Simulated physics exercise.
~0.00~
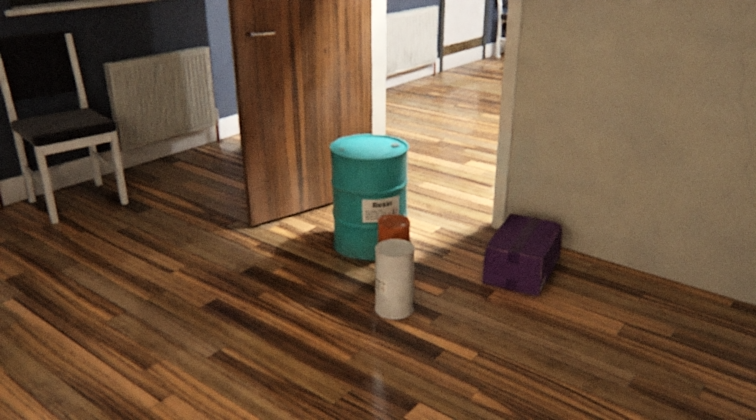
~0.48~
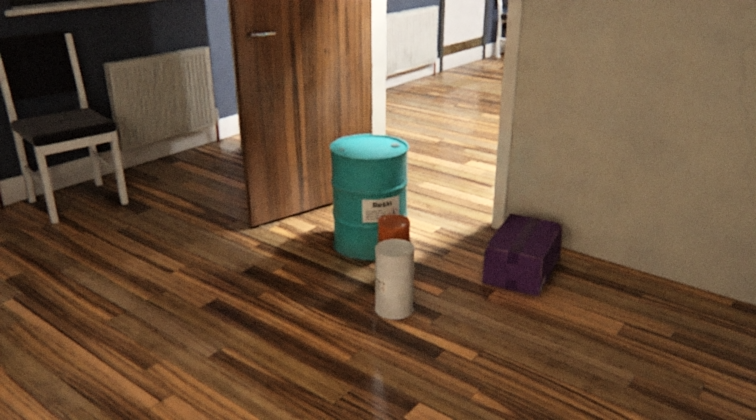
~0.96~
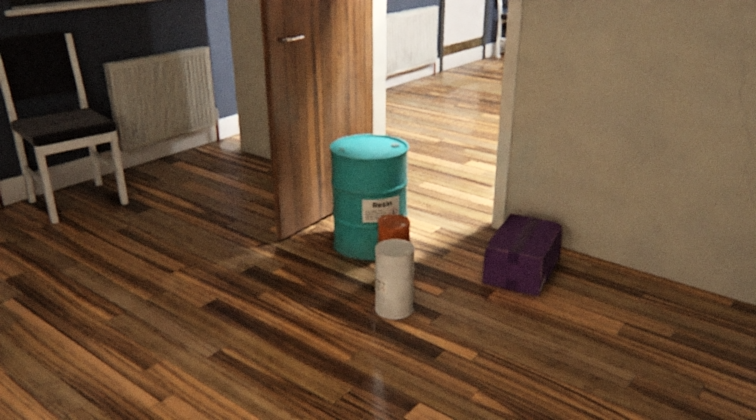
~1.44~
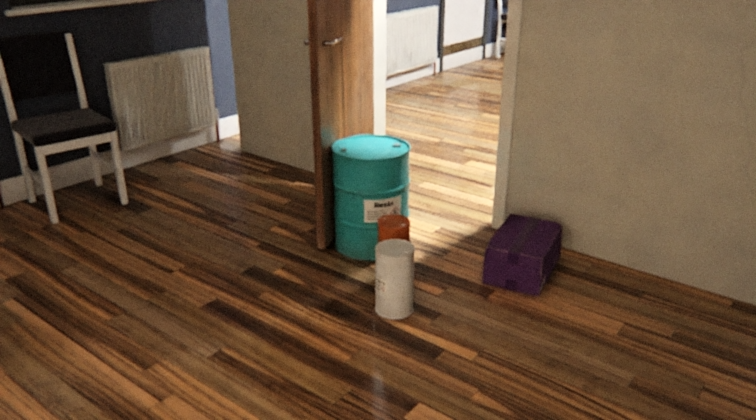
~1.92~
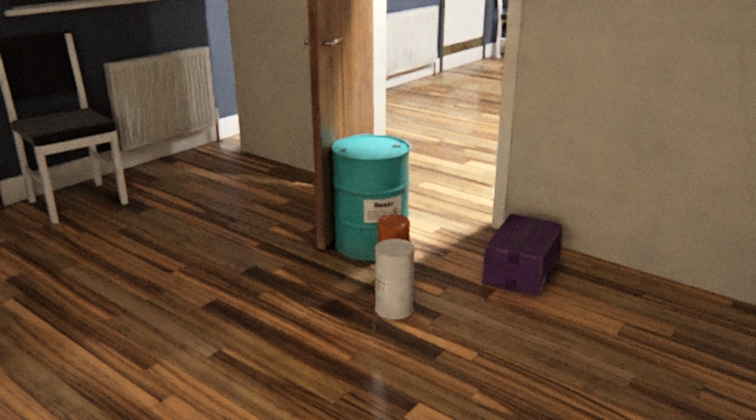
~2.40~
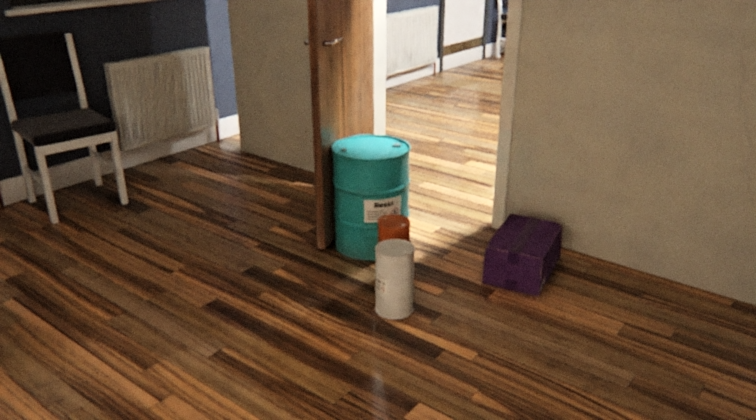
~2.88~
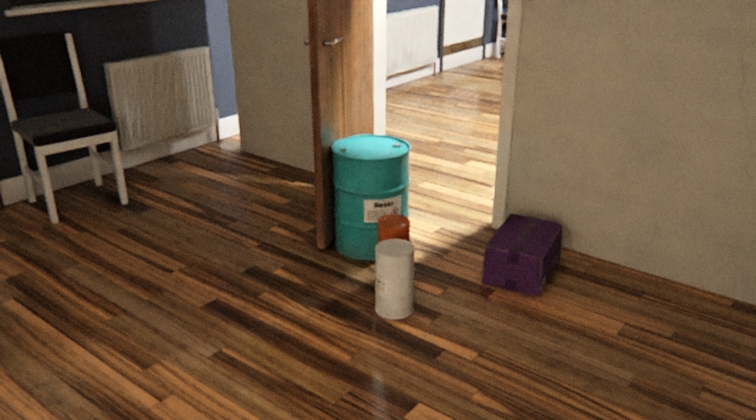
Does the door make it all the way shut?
No, it stops short against the turquoise drum and stays well open.
